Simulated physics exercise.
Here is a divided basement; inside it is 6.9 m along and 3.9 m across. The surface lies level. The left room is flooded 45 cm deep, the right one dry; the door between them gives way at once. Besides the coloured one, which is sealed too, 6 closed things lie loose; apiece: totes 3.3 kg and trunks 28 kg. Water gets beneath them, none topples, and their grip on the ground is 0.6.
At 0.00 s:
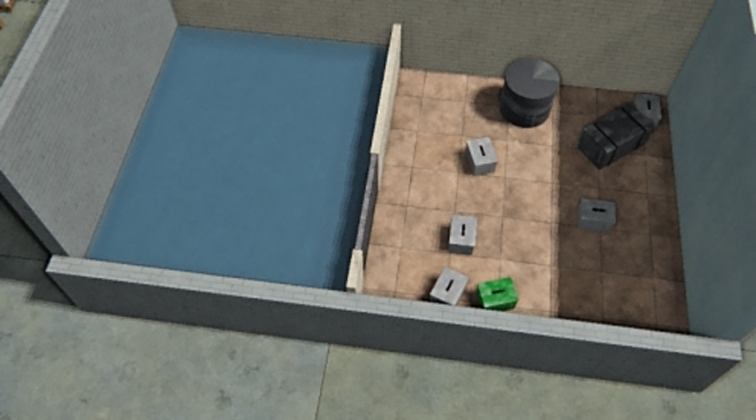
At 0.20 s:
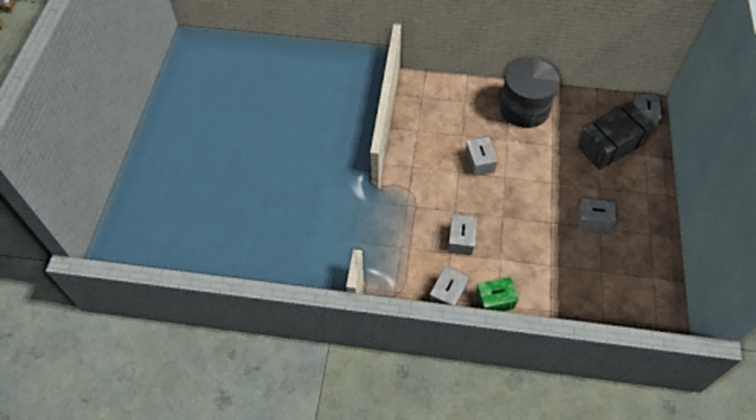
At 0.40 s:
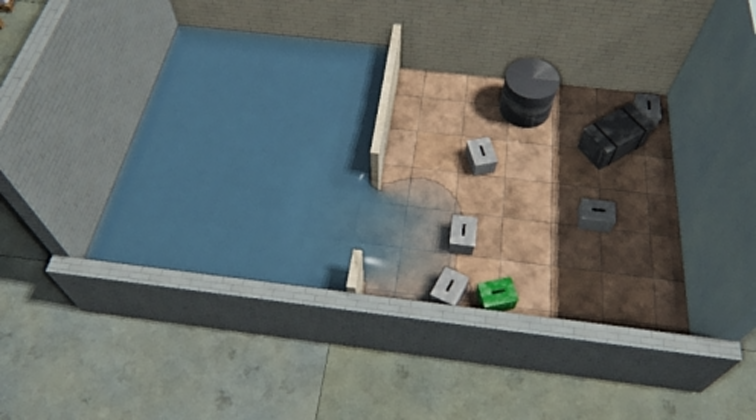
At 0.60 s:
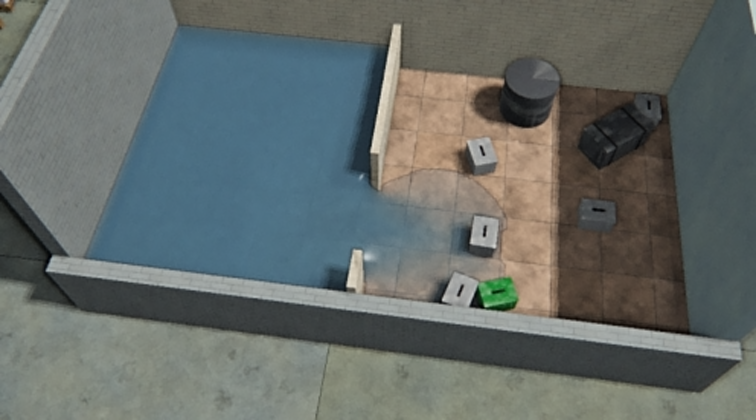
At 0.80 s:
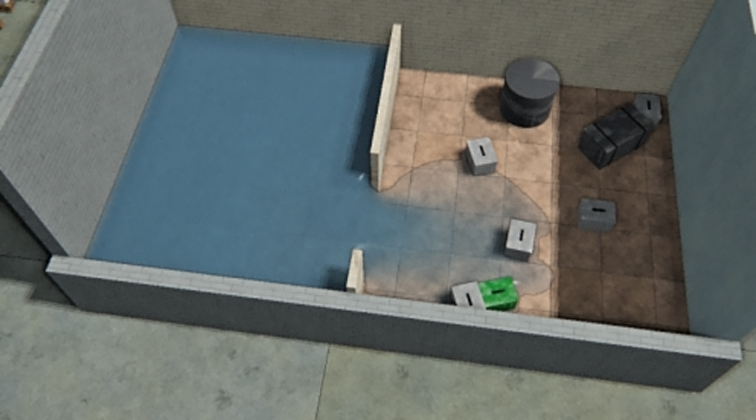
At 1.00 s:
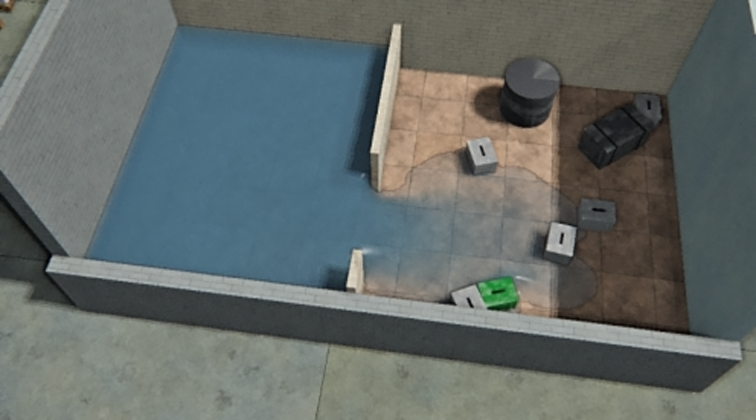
Water stands in the left room until the door in the dividing wall gives way, then pours through the gap and fans out across the dry tiles. It pushes two pale grey boxes rightward, one up against the green tote and the other towards a darker box, while the rest stay put.
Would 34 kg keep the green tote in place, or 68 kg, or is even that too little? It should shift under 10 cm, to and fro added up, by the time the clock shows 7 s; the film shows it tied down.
For it, only the larger load is enough.
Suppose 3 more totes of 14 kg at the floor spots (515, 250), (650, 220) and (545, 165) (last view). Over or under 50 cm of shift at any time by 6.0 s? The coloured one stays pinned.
In that order: More, more, more.
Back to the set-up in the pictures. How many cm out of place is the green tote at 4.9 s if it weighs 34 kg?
Roughly 120 cm.
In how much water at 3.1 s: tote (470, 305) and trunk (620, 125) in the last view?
About 27 and 8 cm.
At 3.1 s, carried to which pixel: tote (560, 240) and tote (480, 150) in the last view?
Around (681, 235) and (510, 120).
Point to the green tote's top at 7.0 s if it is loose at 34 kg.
Around (627, 248).
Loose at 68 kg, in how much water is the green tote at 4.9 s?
About 14 cm.
After 1.4 s the green tote would be 1 cm from its start with 34 kg and 0 cm from its start with 68 kg; 11 cm of water round it then.
After 3.1 s the green tote would be 86 cm from its start with 34 kg and 0 cm from its start with 68 kg; 16 cm of water round it then.
After 4.9 s the green tote would be 120 cm from its start with 34 kg and 0 cm from its start with 68 kg; 14 cm of water round it then.
After 7.0 s the green tote would be 165 cm from its start with 34 kg and 0 cm from its start with 68 kg; 17 cm of water round it then.
